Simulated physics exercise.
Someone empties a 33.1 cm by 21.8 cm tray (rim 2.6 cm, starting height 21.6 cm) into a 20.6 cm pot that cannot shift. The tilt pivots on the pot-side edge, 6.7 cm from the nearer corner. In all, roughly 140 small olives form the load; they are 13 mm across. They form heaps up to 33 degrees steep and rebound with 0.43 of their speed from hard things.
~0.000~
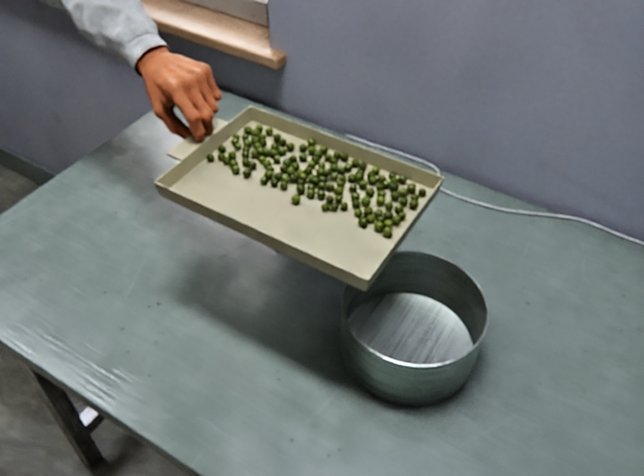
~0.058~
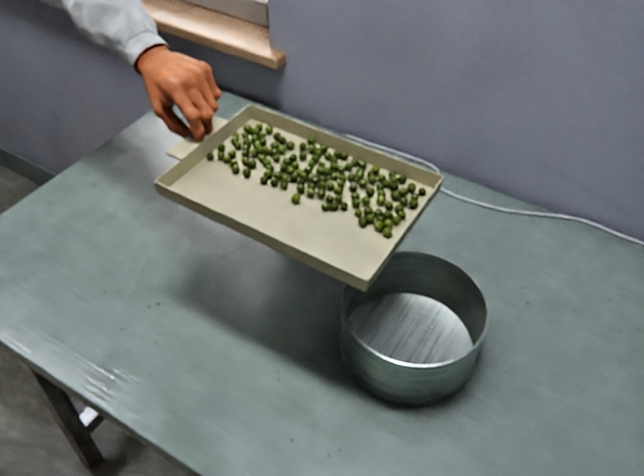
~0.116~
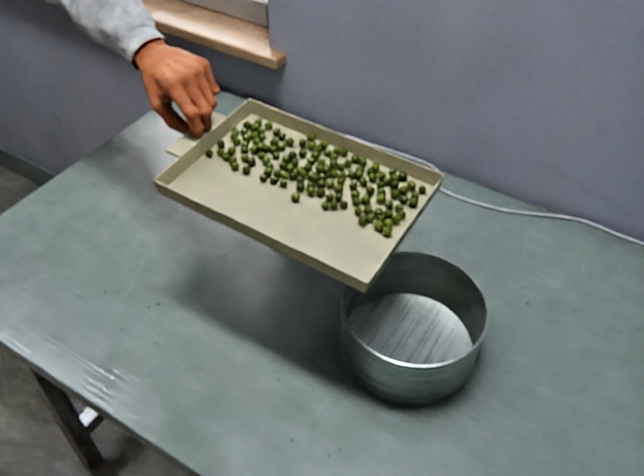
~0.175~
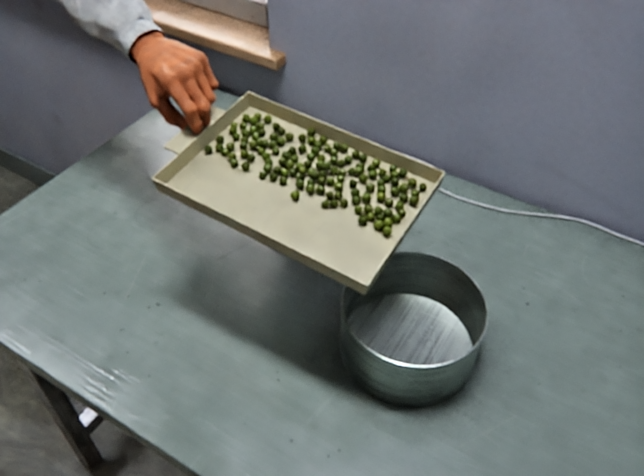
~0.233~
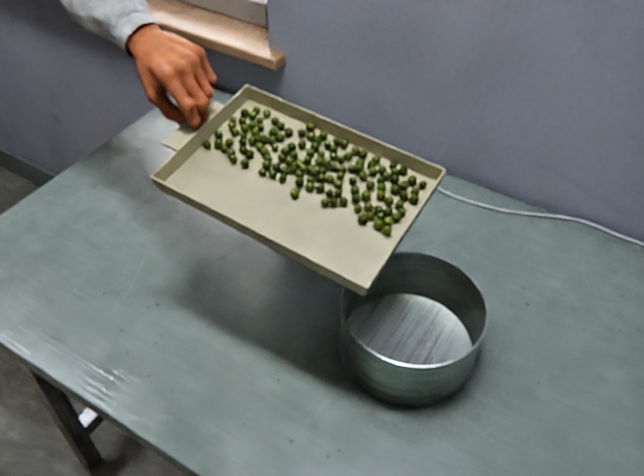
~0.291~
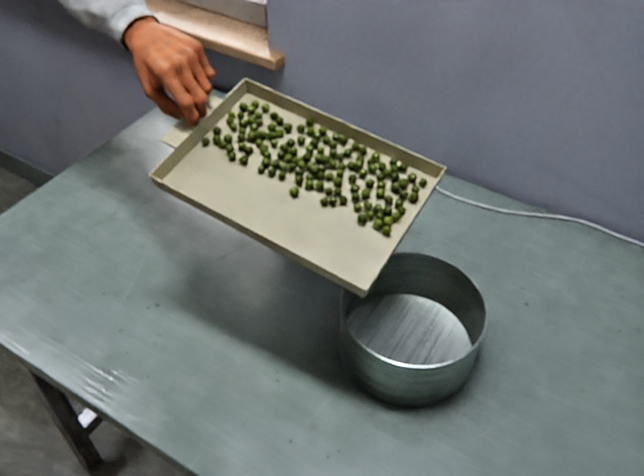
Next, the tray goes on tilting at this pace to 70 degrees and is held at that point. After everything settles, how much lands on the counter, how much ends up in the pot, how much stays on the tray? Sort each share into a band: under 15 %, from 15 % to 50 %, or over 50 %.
Counter: Under 15 %; pot: Under 15 %; tray: Over 50 %.
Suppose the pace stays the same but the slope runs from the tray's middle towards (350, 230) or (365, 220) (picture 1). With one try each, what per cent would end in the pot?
First try: Around 0 percent; second try: Around 0 percent.
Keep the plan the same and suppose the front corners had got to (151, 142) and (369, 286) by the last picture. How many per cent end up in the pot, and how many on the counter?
In the pot: 5 per cent; on the counter: 10 per cent.
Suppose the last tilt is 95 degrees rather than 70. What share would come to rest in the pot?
20 per cent.
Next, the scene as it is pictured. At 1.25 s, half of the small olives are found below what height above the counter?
Roughly 26 centimetres, more or less.
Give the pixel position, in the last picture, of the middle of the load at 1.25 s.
Look near (316, 231) in the last picture.
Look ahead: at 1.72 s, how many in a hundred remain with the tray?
Some 100 per cent of the load.
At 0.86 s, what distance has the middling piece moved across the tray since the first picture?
Displacement on the tray: About 12 cm.
After 0.86 s, tilt 39 degrees; the tray holds 100 %, the pot 0 %.
After 1.25 s, tilt 58 degrees; the tray holds 100 %, the pot 0 %.
After 1.72 s, tilt 70 degrees; the tray holds 100 %, the pot 0 %.
In the end, at 2.4 s, counter 0 %, pot 0 %, tray 100 %.
